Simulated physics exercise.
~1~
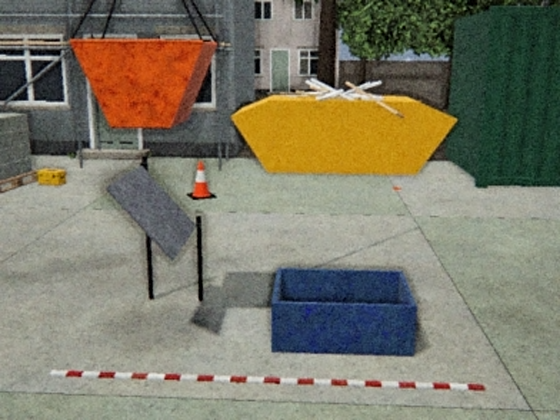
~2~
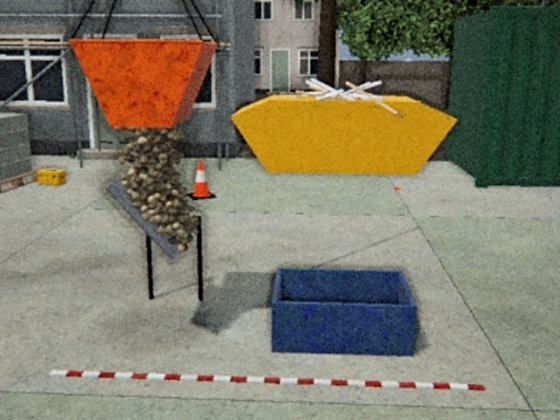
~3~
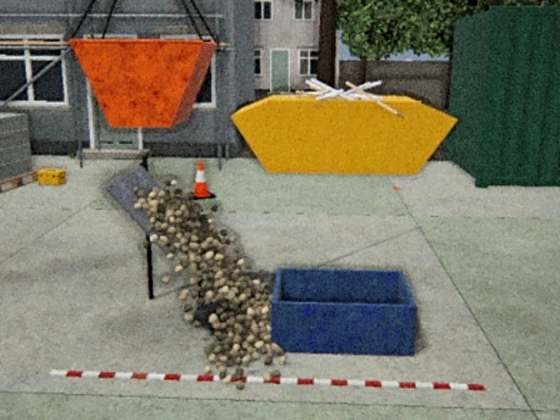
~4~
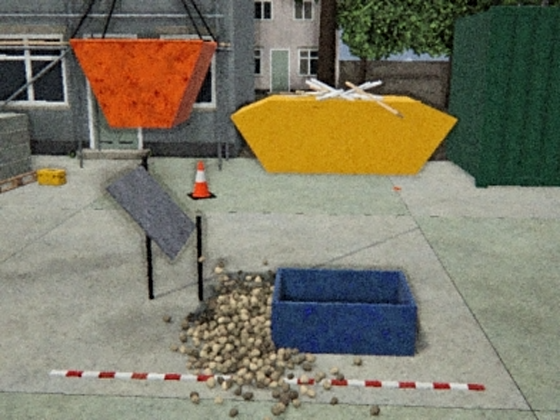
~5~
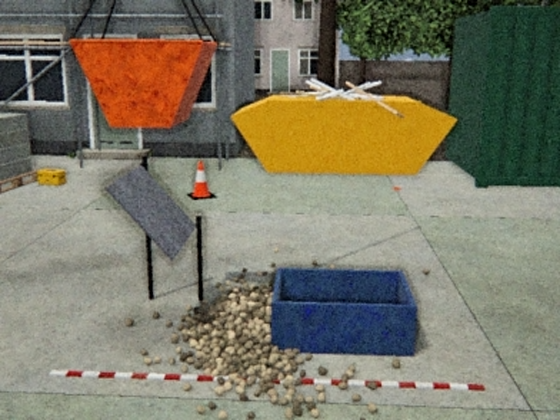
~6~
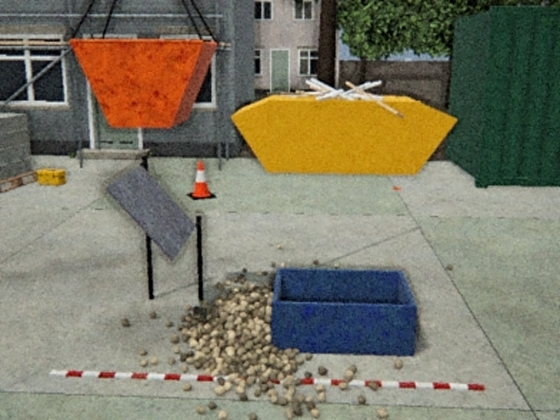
Rounded stones dropping from an orange skip, sliding down a tilted grey plate and piling up beside a blue bin, left empty.
